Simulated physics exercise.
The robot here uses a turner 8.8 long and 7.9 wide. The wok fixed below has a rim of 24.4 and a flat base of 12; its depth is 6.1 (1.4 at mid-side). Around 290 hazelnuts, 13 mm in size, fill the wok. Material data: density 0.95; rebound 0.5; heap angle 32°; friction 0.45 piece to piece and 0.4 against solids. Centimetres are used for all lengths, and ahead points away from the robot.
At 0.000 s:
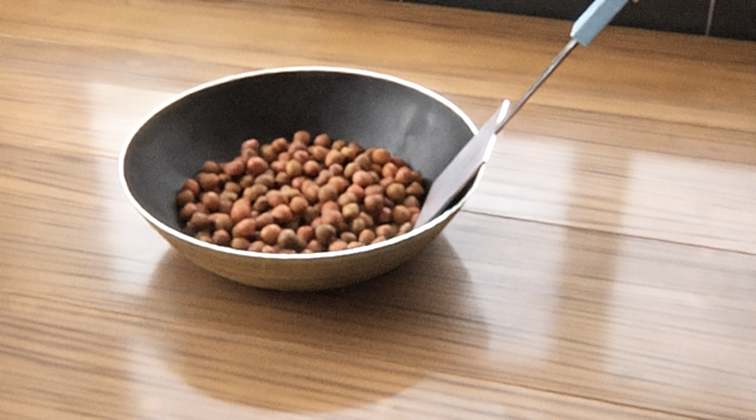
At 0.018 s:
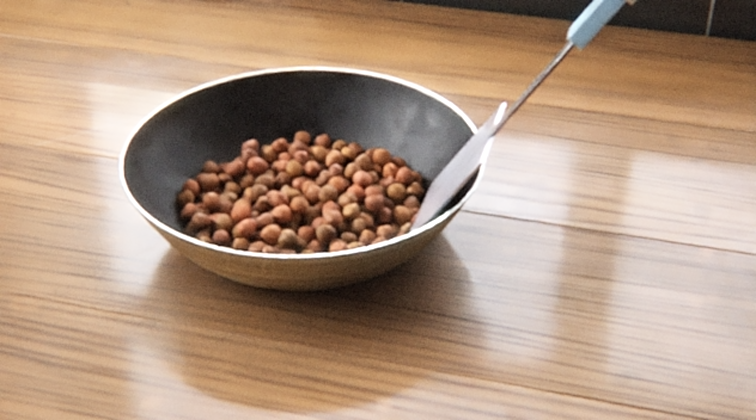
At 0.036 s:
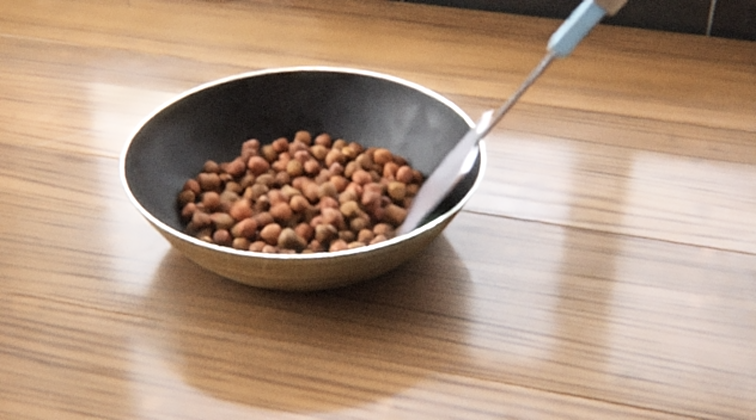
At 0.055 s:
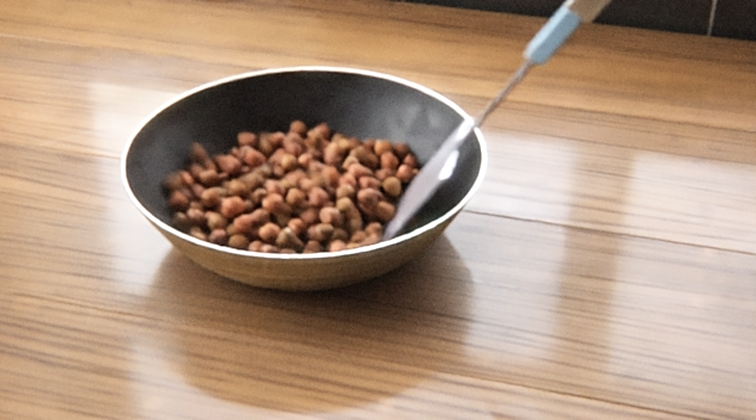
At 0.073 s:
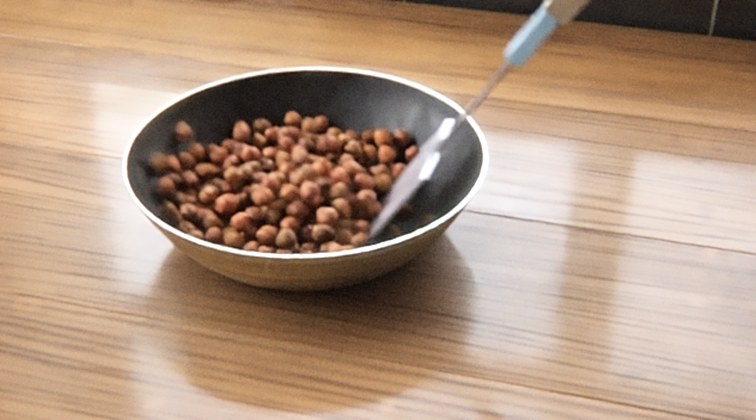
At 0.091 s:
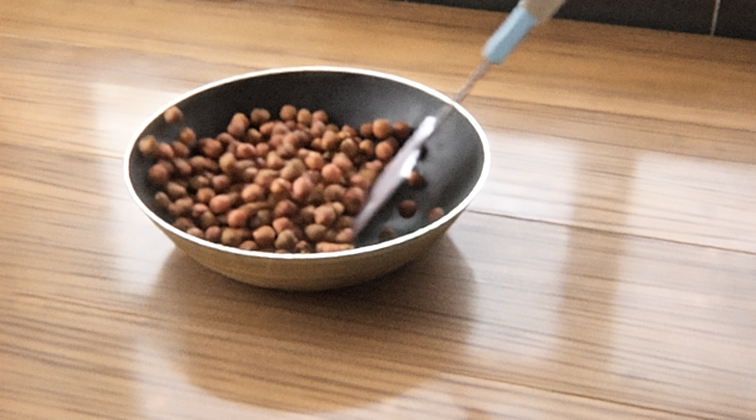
A dark-lined wok with a pale rim and golden-brown outside sits on a glossy wooden surface, seen from above at an angle by a camera that stays still. Reddish-brown hazelnuts fill its bottom, and a grey turner with a light blue handle section leans in from the upper right. After barely moving, the turner slides left and pushes the nuts toward the left wall, a few staying behind its blade.
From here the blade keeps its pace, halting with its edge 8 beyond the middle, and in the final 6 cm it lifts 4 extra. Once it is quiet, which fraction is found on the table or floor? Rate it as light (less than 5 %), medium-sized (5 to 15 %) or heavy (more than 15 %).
Rated heavy.
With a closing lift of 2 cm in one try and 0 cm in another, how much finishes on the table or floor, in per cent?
I'd put it near 30 in a hundred, then near 25 in a hundred.
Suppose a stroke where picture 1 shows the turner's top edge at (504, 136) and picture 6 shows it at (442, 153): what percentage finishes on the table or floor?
Near 20 in a hundred.
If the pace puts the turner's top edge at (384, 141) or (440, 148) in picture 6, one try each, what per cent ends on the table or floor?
First try around 35 %, second try around 20 %.
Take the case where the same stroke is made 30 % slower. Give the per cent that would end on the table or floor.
Roughly 20 per cent, I'd say.
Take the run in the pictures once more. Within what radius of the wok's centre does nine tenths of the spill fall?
The distance is roughly 45 cm.
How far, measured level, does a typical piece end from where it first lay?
The answer is about 5 cm.
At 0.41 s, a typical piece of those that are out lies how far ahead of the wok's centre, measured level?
About 18 cm.
After 0.14 s, sloping 57°, highest piece 8 above the table; 285 in the wok, 2 on the blade or in flight.
After 0.19 s, sloping 57°, highest piece 8 above the table; 285 in the wok, 2 on the blade or in flight.
After 0.41 s, sloping 57°, highest piece 26 above the table; 221 in the wok, 18 on the table or floor, 48 on the blade or in flight.
After 1.46 s, sloping 57°, highest piece 5 above the table; 220 in the wok, 67 on the table or floor.
In the end, 220 in the wok, 67 on the table or floor. That is 23 % on the table or floor.
